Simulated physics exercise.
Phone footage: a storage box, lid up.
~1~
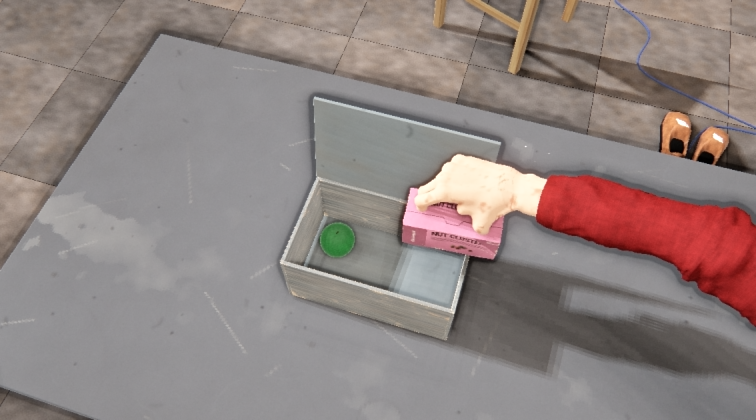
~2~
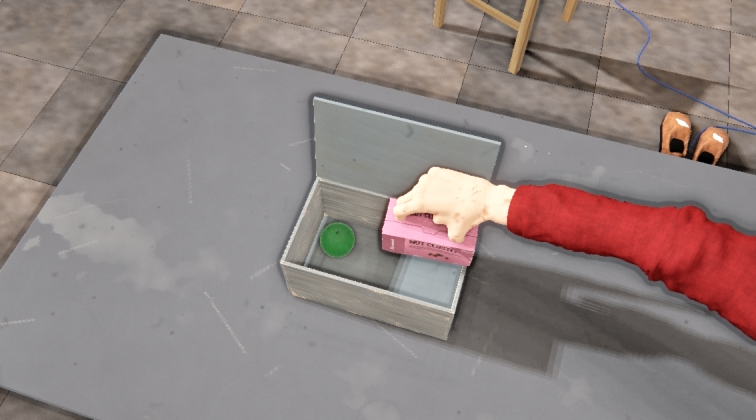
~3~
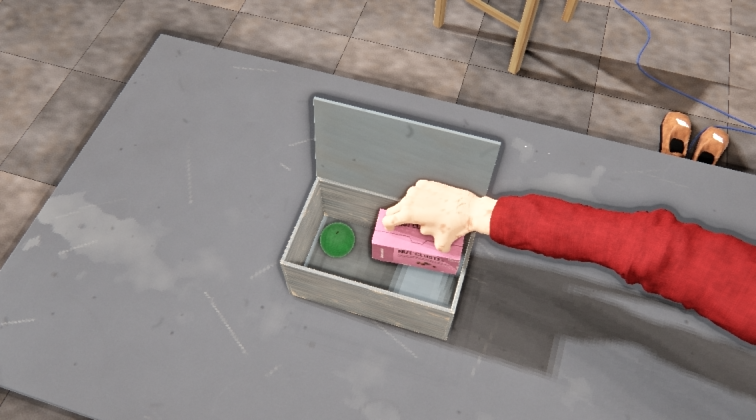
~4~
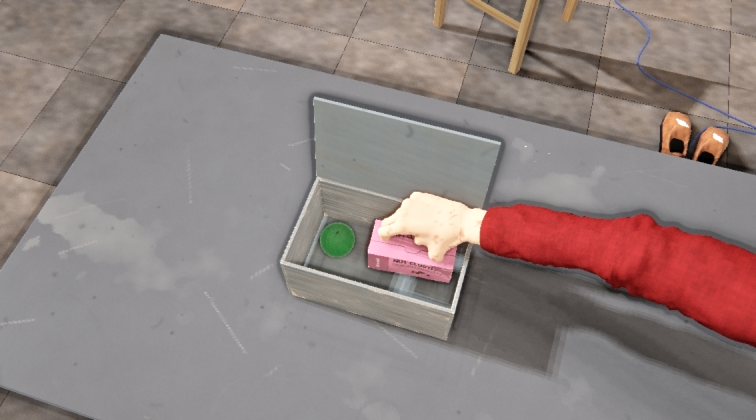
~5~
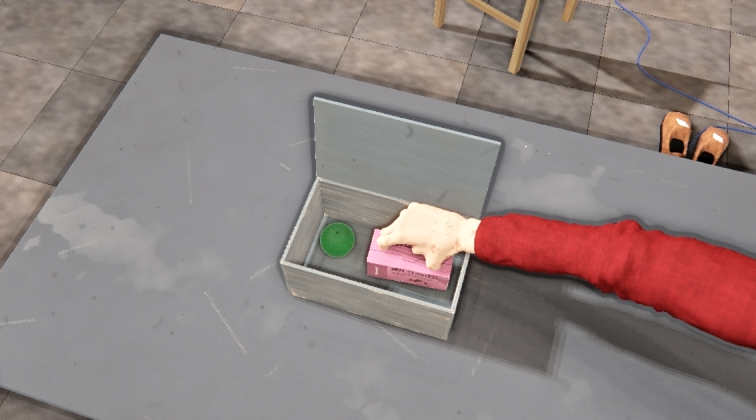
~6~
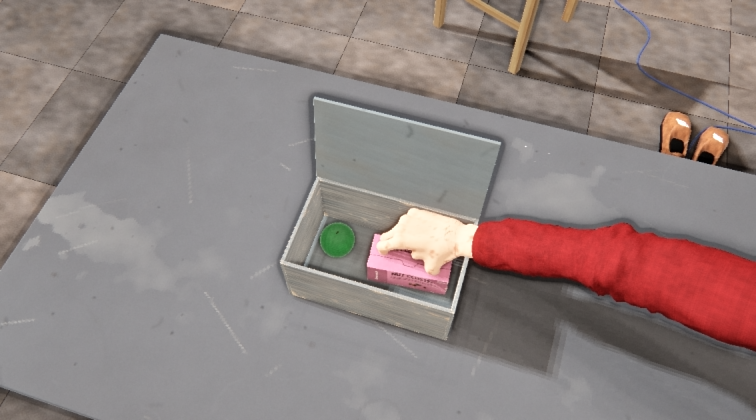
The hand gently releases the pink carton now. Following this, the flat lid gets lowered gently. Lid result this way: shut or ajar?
Shut.
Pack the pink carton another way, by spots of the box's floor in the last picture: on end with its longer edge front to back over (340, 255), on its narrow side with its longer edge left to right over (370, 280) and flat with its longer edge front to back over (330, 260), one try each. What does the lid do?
Lid: First closed, second closed, third open.
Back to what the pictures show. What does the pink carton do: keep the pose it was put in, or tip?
The pink carton stays as it was set.
Then, 1.20 s after the last picture, lid starting down.
Then, 1.80 s after the last picture, lid 45° above the rim.
Then, 2.20 s after the last picture, lid 12° above the rim.
At rest, lid shut; both in place. Seen from the same camera at the end, pink carton near (410, 265).
